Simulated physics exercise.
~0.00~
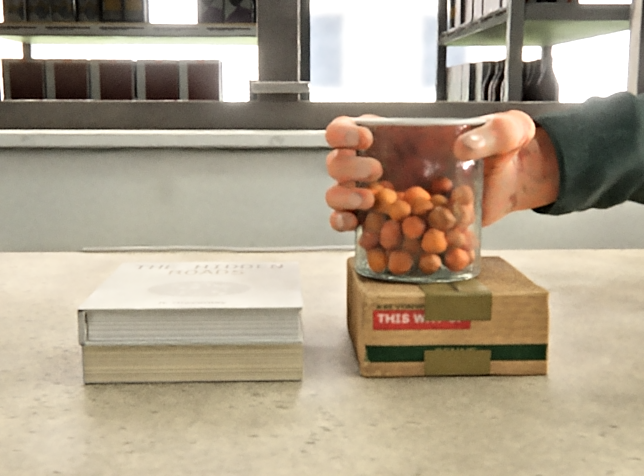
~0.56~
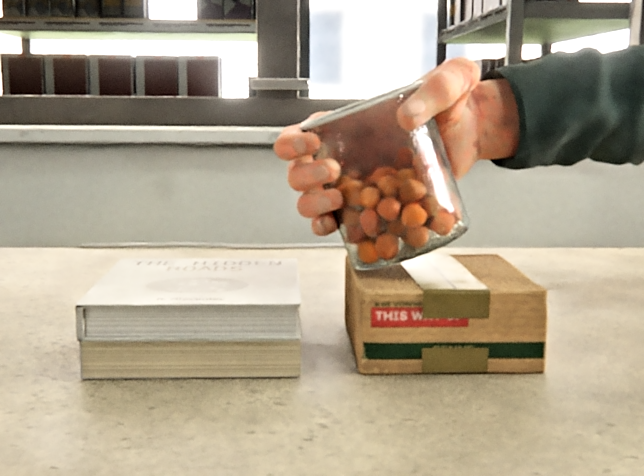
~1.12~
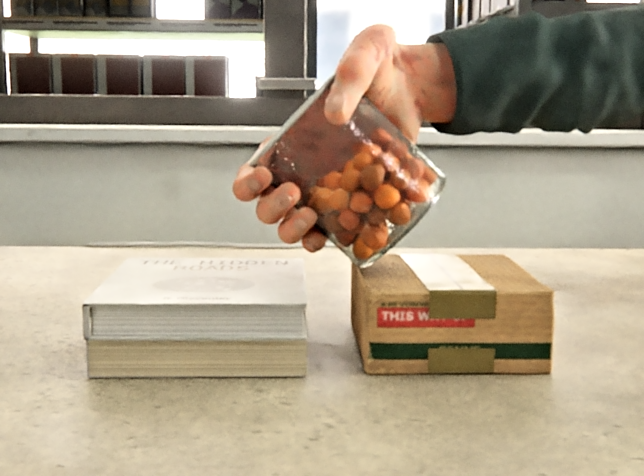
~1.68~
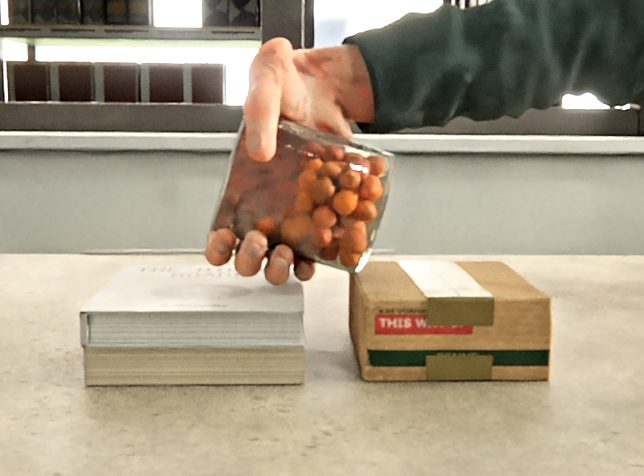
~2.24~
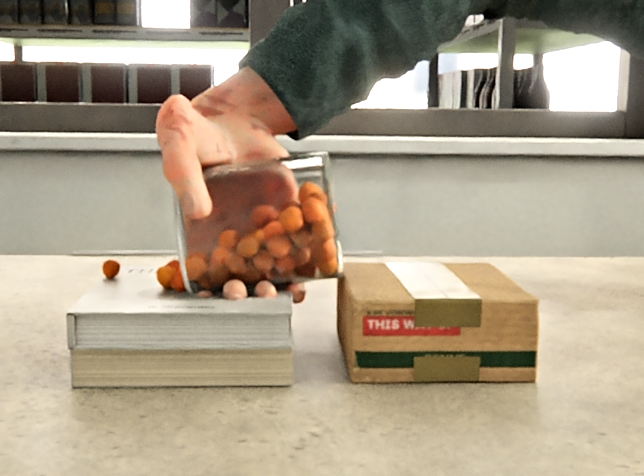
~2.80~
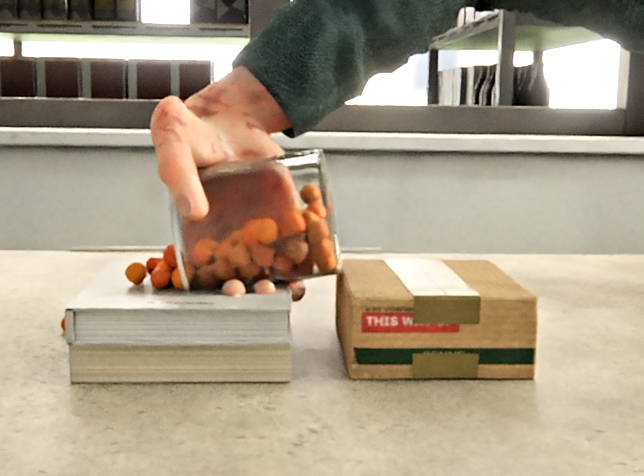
At first, a hand holds an open clear glass of round, orange-brown coated peanuts upright above a cardboard box, with a pile of books to the left. The hand lifts the glass slightly and tips it leftward, carrying it toward the books while the peanuts shift inside. It keeps turning until the glass lies on its side, its mouth over the pile, and a few peanuts roll out. Finally, the glass rests on the books, still held by the hand, with a small cluster of peanuts spilled around its mouth and most still inside.
